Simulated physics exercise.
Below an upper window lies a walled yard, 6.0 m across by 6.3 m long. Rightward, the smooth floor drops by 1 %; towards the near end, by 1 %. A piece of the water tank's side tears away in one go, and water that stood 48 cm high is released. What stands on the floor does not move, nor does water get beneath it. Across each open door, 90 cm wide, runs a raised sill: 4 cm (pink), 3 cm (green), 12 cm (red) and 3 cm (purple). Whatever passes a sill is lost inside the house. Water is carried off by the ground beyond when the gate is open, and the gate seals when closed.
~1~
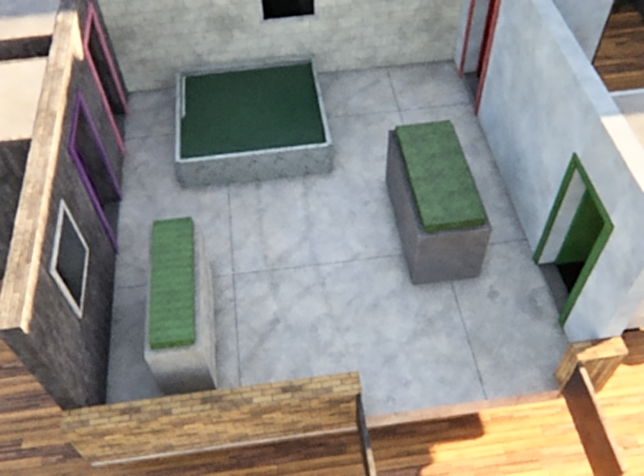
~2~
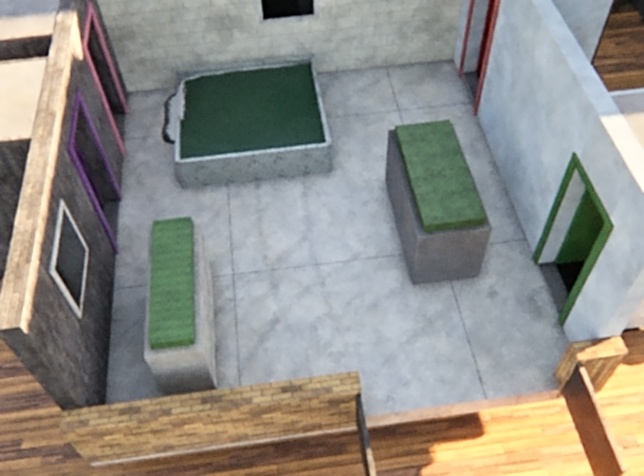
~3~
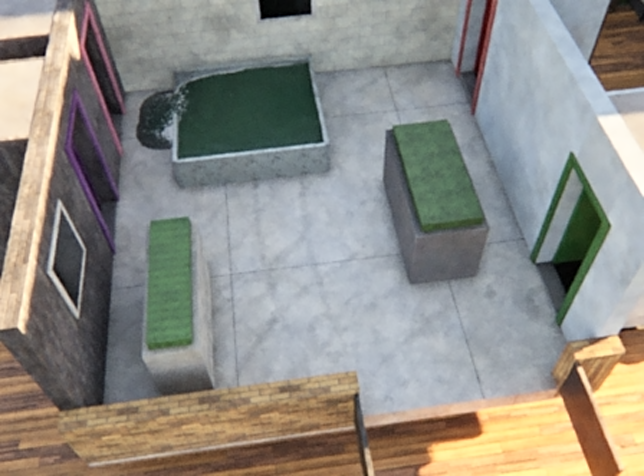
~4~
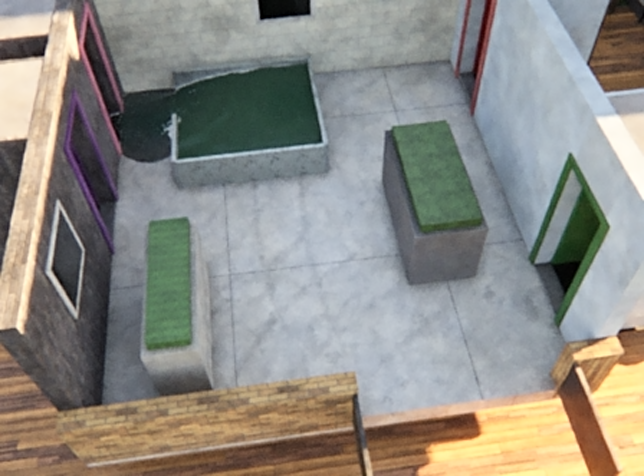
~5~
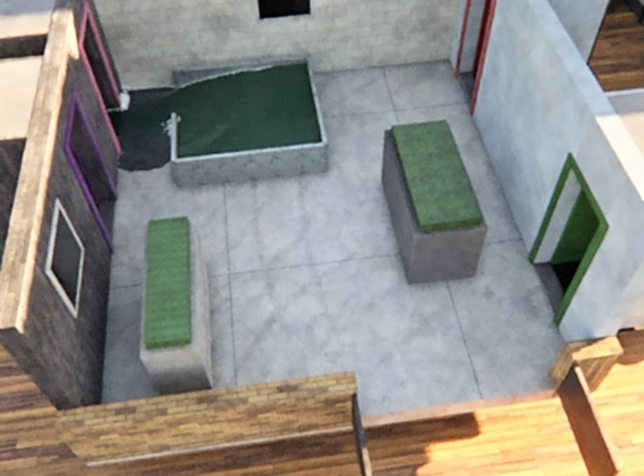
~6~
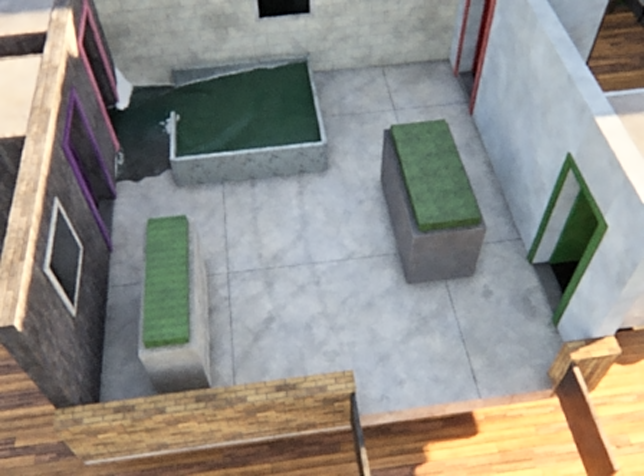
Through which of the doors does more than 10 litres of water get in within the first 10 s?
My prediction: The pink door overruns the limit; the green door stops short of the limit; the red door stops short of the limit; the purple door stops short of the limit.
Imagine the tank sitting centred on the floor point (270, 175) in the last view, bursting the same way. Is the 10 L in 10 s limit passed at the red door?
Lab note: Red door, limit held.
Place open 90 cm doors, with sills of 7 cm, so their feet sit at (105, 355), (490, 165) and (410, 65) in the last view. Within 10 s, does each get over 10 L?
Less, less, less.
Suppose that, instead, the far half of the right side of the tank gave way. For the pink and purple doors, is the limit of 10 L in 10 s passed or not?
Pink door doesn't reach it, purple door doesn't reach it.
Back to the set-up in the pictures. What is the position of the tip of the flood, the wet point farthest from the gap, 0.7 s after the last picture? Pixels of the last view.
Around pixel (113, 231).
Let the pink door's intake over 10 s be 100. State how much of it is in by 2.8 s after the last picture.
Roughly 60 percent is in by then.
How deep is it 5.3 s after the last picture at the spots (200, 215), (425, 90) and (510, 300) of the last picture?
Around 1 cm, 3 cm and 0 cm, in the order given.
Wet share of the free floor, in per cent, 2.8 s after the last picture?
Wet share: Near 25 percent.
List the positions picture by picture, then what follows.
In the first frame, the water tank at (250, 110) is whole and still, 48 cm deep.
In the second frame, the front is at (172, 98), 0.6 m from the gap at (184, 110); 0.3 m2 of floor is under water; 48 cm left at the back of the water tank.
In the third frame, water pours out at (182, 111) and has run 0.8 m, to (144, 141); typically 8 cm deep outside, 48 cm at the water tank's back.
In the fourth frame, the front is at (124, 100), 1.2 m from the gap at (181, 112); 1.5 m2 of floor is under water; 48 cm left at the back of the water tank.
In the fifth frame, the front is at (119, 163), 1.4 m from the gap at (180, 111); 1.8 m2 of floor is under water; 48 cm left at the back of the water tank.
In the sixth frame, the front is at (117, 178), 1.7 m from the gap at (180, 110); 1.9 m2 of floor is under water; 48 cm left at the back of the water tank.
Then, 0.7 s after the last picture water covers 10 % of the floor and is deepest (37 cm) near (133, 108); pink door 21 cm at the sill, 127 L in, green door not reached, red door not reached, purple door 2 cm at the sill, 0 L in.
Then, 1.5 s after the last picture water covers 10 % of the floor and is deepest (35 cm) near (123, 102); pink door 26 cm at the sill, 280 L in, green door not reached, red door not reached, purple door 1 cm at the sill, 0 L in.
Then, 2.8 s after the last picture water covers 25 % of the floor and is deepest (24 cm) near (154, 93); pink door 20 cm at the sill, 483 L in, green door not reached, red door not reached, purple door 3 cm at the sill, 0 L in.
Then, 5.3 s after the last picture water covers 45 % of the floor and is deepest (17 cm) near (144, 100); pink door 15 cm at the sill, 682 L in, green door not reached, red door 7 cm at the sill, 0 L in, purple door 3 cm at the sill, 1 L in.
Then, 9.3 s after the last picture water covers 70 % of the floor and is deepest (10 cm) near (154, 93); pink door 10 cm at the sill, 815 L in, green door 3 cm at the sill, 0 L in, red door 4 cm at the sill, 0 L in, purple door 3 cm at the sill, 2 L in.
